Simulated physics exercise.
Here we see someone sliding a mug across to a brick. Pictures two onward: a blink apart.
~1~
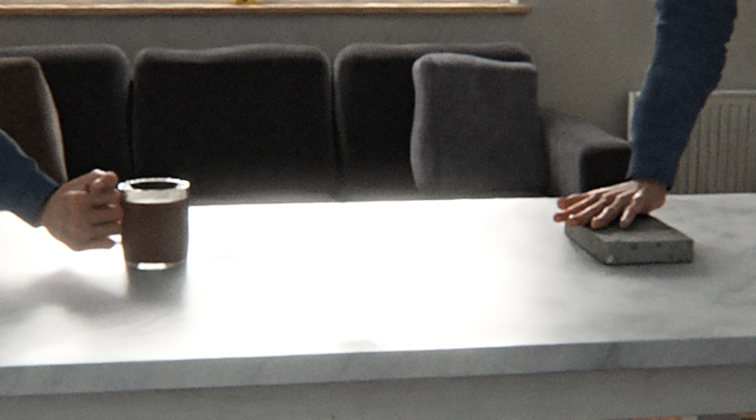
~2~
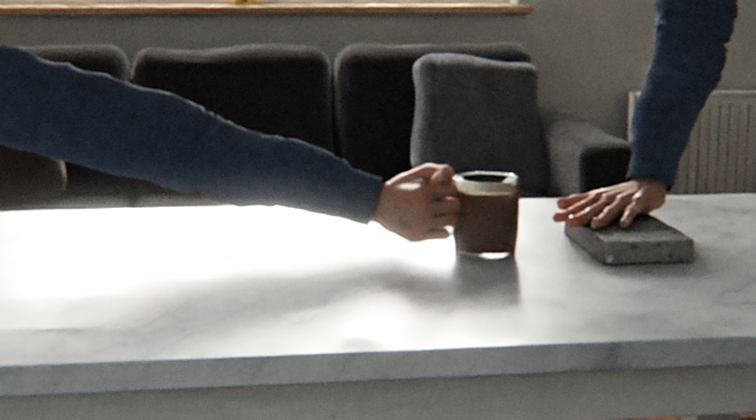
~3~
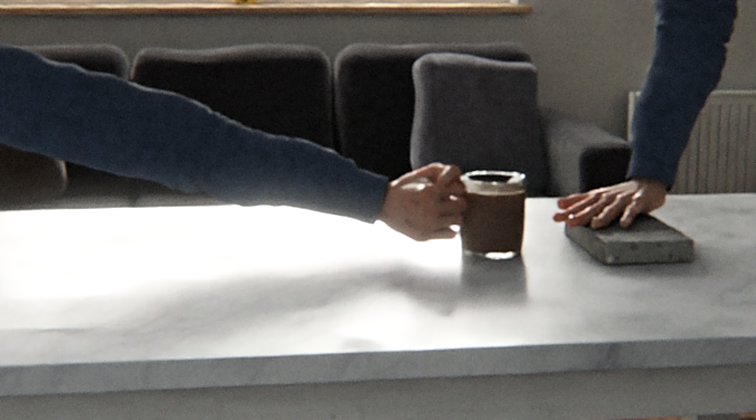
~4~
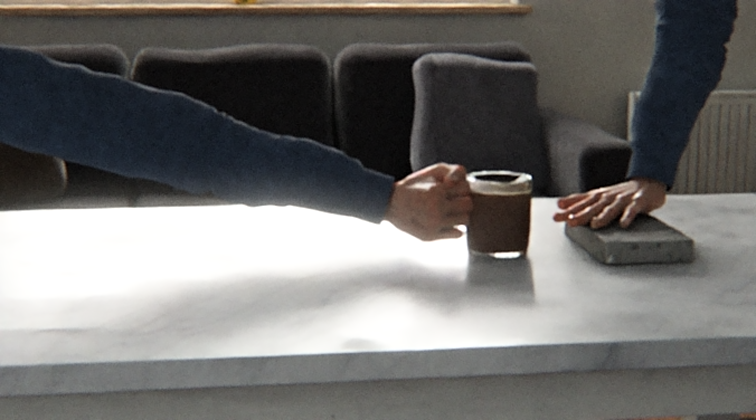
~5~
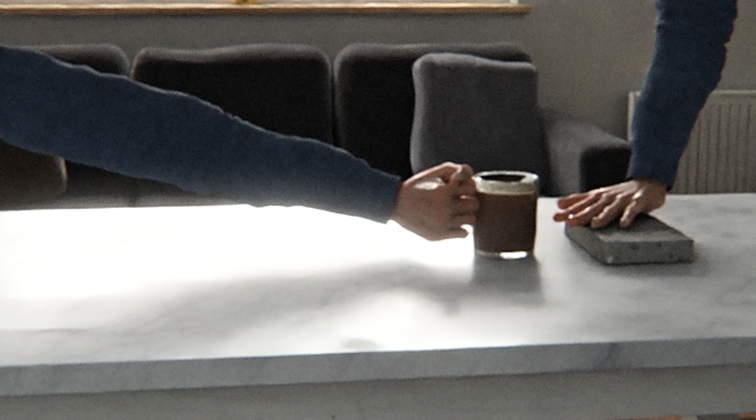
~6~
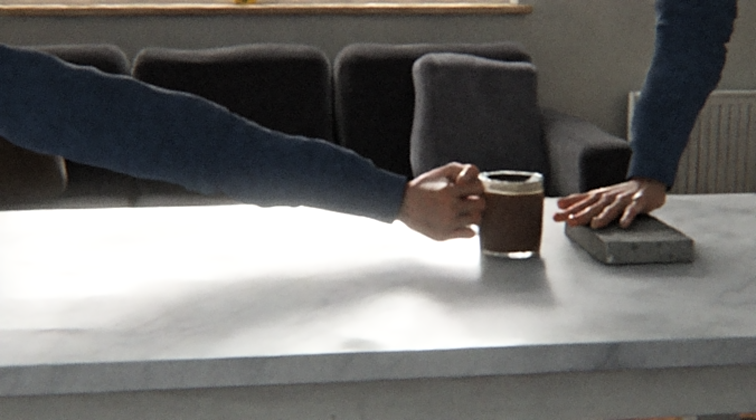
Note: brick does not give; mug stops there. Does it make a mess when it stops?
It never brims over.
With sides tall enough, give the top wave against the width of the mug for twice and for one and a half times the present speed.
First case near 20 per cent, second near 15 per cent.
Next, the mug meets the brick.
After that, the cocoa surges up the wall; the wave climbs under half way to the rim.
Finally, the mug stands at the brick; its rim is dry.
